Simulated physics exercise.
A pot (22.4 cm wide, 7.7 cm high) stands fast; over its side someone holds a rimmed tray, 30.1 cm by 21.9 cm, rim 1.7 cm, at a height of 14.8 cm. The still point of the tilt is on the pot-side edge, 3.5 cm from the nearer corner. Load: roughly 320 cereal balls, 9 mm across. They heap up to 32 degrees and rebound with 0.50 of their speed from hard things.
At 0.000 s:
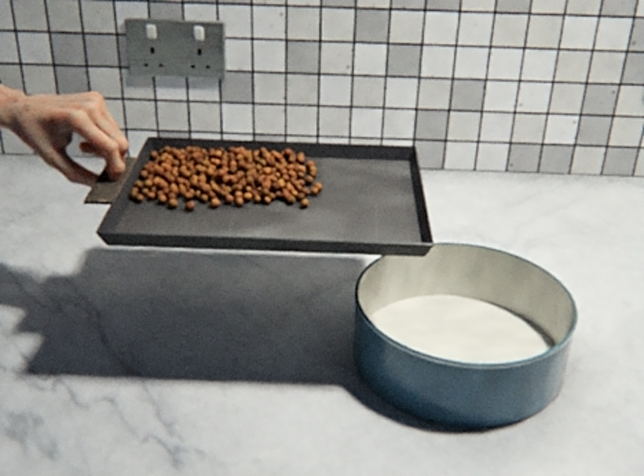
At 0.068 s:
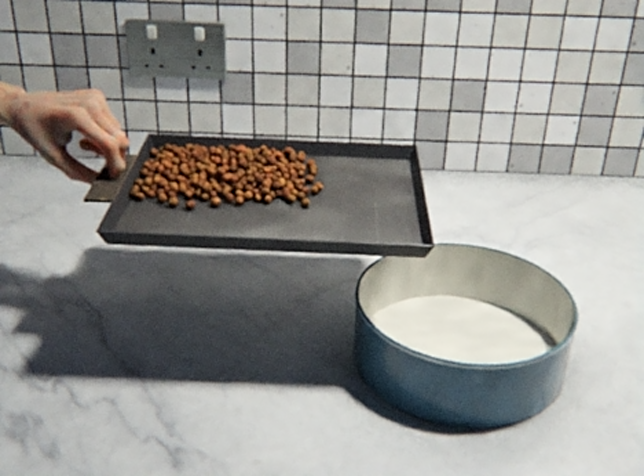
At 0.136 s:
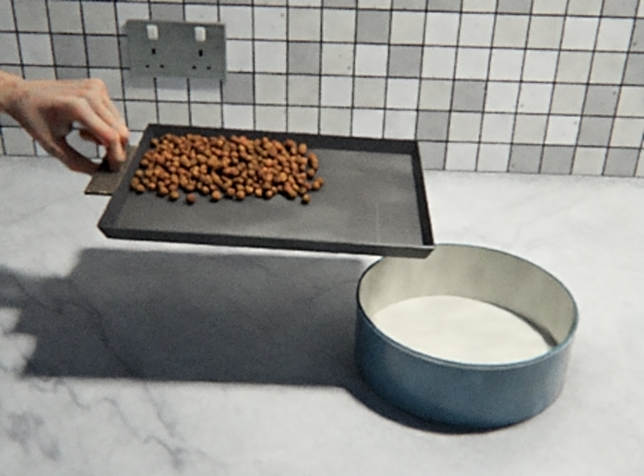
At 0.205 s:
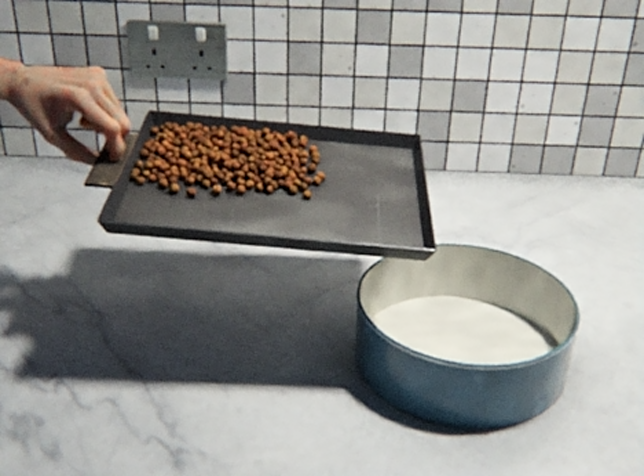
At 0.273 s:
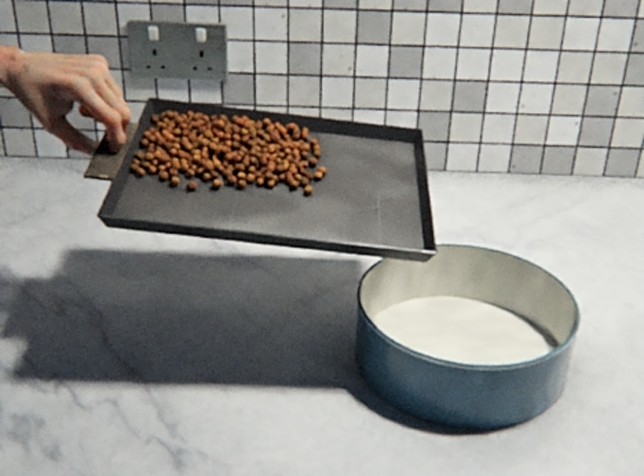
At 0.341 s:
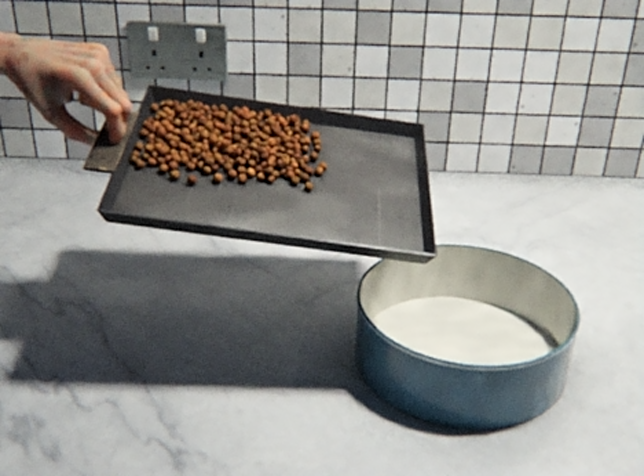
A hand slowly raising the left end of a dark rimmed tray of brown cereal balls beside a blue round pot.
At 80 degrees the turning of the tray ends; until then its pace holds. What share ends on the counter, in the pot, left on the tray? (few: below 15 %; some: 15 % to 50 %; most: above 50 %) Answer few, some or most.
On the counter: Some; in the pot: Most; left on the tray: Few.
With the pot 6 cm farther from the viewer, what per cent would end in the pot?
Then about 10 per cent.
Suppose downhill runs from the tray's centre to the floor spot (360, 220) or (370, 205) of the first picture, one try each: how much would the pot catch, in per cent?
About 100 and 70 per cent.
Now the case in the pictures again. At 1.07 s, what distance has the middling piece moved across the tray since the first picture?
About 16 cm.
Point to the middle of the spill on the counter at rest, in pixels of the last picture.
At about (379, 431).
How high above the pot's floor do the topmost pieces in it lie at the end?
Some 2.5 cm.
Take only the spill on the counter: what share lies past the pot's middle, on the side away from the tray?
About 0 per cent.
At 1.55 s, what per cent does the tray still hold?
About 75 per cent.
After 1.07 s, tilt 44 degrees; the tray holds 95 %, the pot 0 %.
Then, at 1.55 s, tilt 65 degrees; the tray holds 75 %, the pot 15 %.
Then, at 2.10 s, tilt 80 degrees; the tray holds 10 %, the pot 55 %.
By 3.0 s all is still; counter 30 %, pot 70 %, tray 0 %.
